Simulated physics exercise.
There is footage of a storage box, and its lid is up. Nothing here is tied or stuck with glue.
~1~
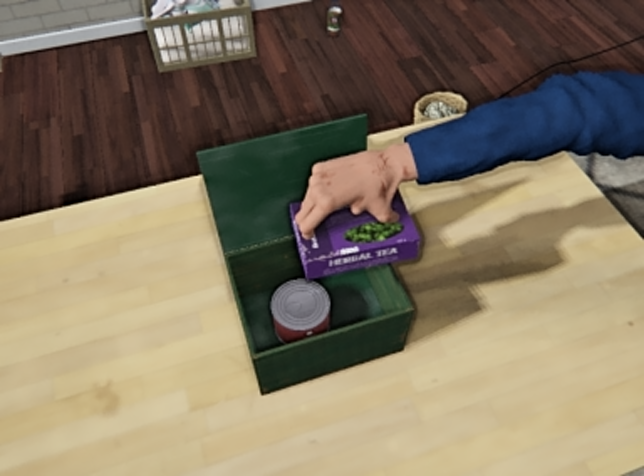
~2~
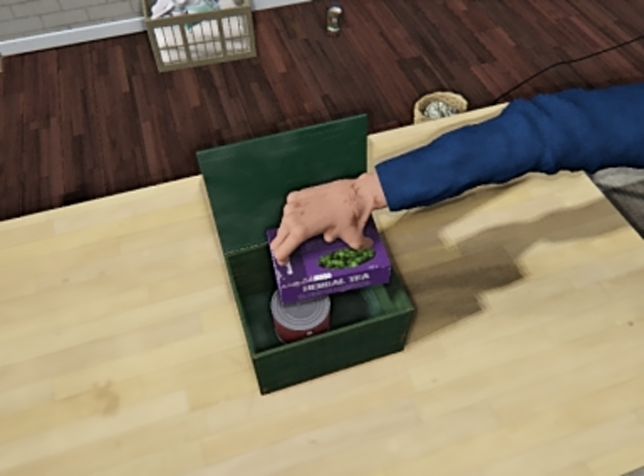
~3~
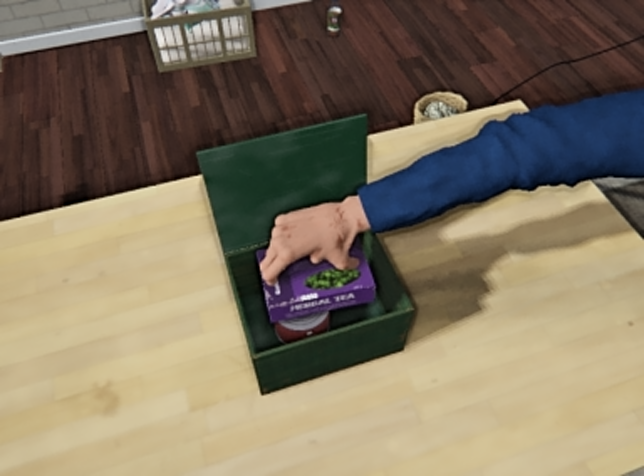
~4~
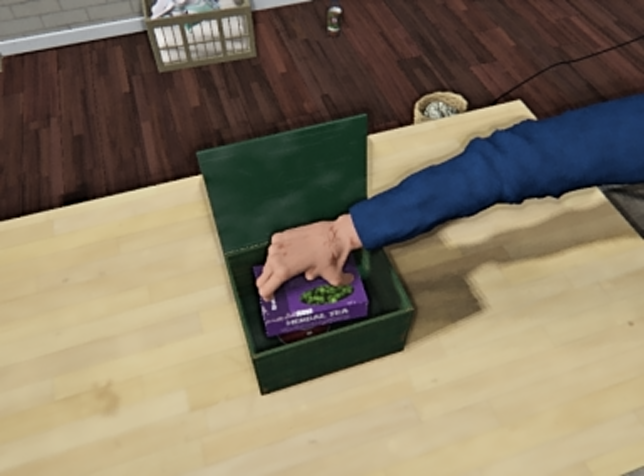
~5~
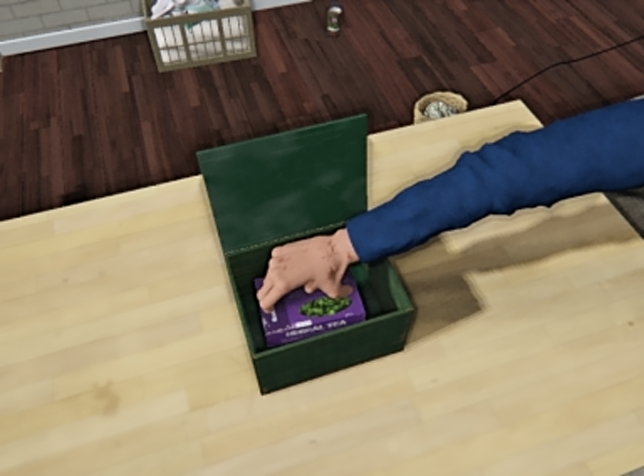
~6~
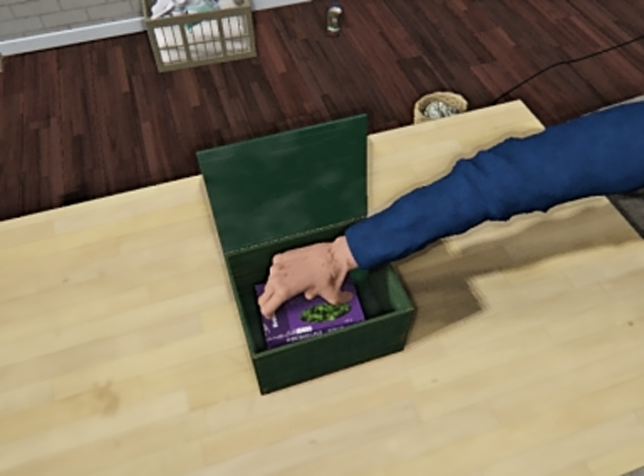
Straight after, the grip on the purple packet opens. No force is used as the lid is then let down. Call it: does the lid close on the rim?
My call is that it closes.
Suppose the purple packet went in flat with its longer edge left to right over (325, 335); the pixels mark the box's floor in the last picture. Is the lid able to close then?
Lid down.
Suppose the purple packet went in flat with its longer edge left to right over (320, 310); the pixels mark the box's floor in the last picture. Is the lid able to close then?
Then it comes fully down.
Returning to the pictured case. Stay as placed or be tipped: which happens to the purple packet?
Observation: The purple packet keeps the set orientation.
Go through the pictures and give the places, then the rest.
Coming down; purple packet (353, 231); red tub (301, 314), in the first picture.
Coming down; purple packet (328, 256); red tub (301, 314), in the second picture.
Coming down; purple packet (315, 276), in the third picture.
Coming down; purple packet (310, 291), in the fourth picture.
Coming down; purple packet (309, 303), in the fifth picture.
Put in, still held; purple packet (310, 309), in the sixth picture.
Then, 1.40 s on from there, lid 72° above the rim.
Then, 1.90 s on from there, lid 35° above the rim.
In the end, lid shut; both unmoved. At the end, from the last picture's camera, purple packet near (310, 309).
